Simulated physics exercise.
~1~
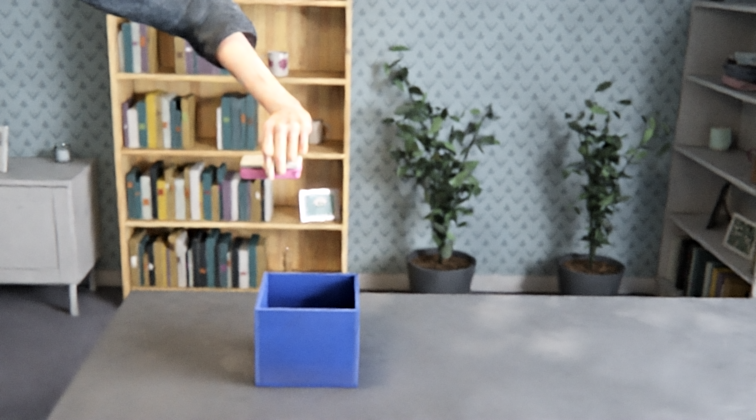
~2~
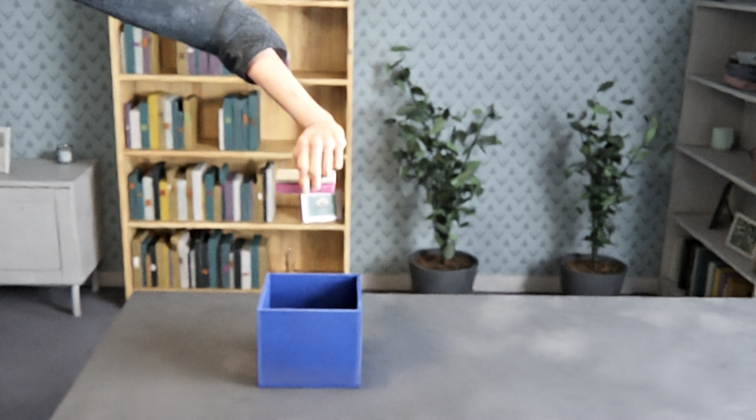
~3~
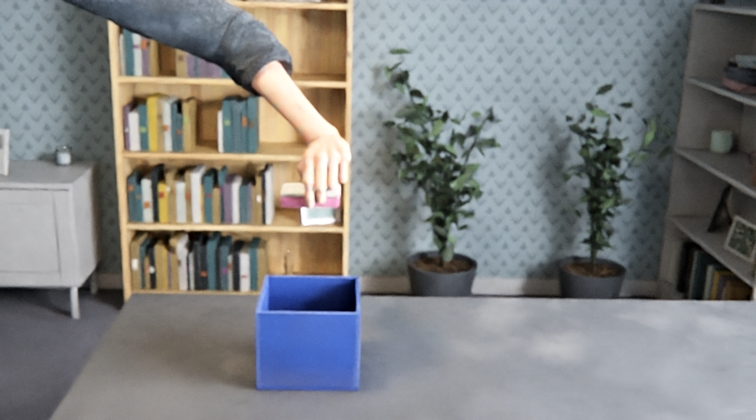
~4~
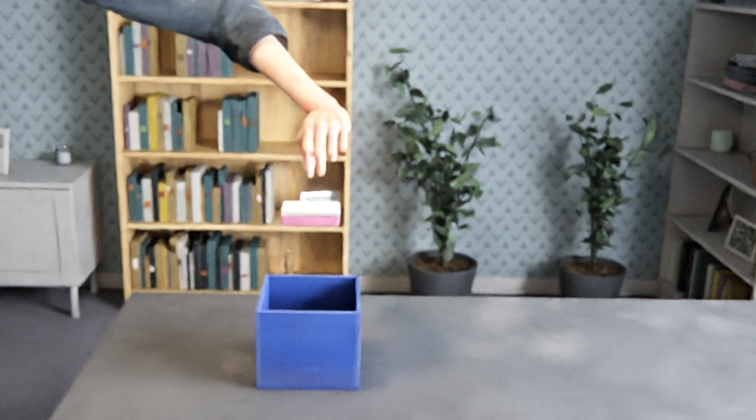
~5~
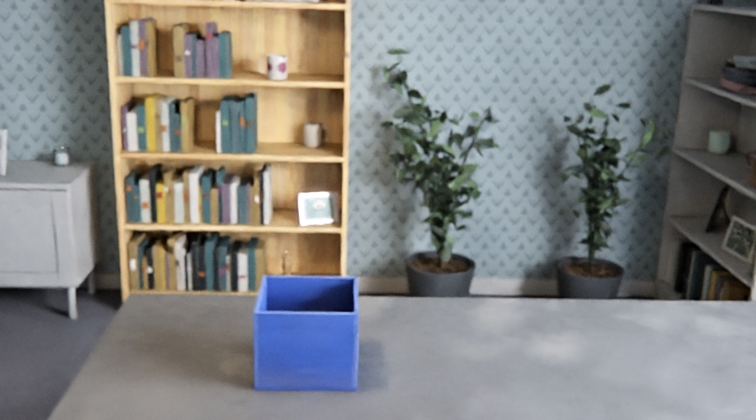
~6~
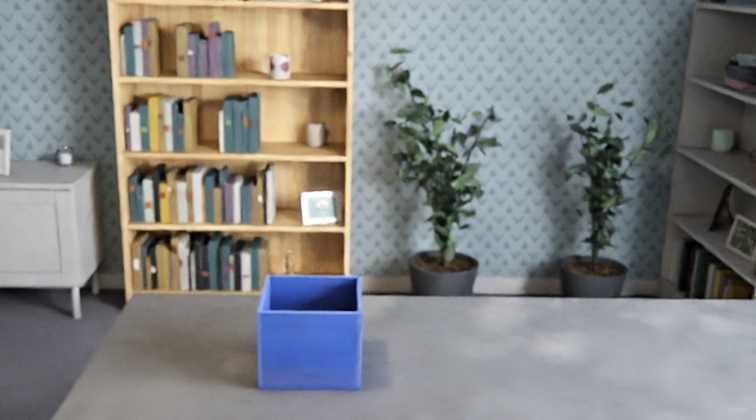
Above a blue crate on a table, a hand releases a pink sponge, which drops inside.
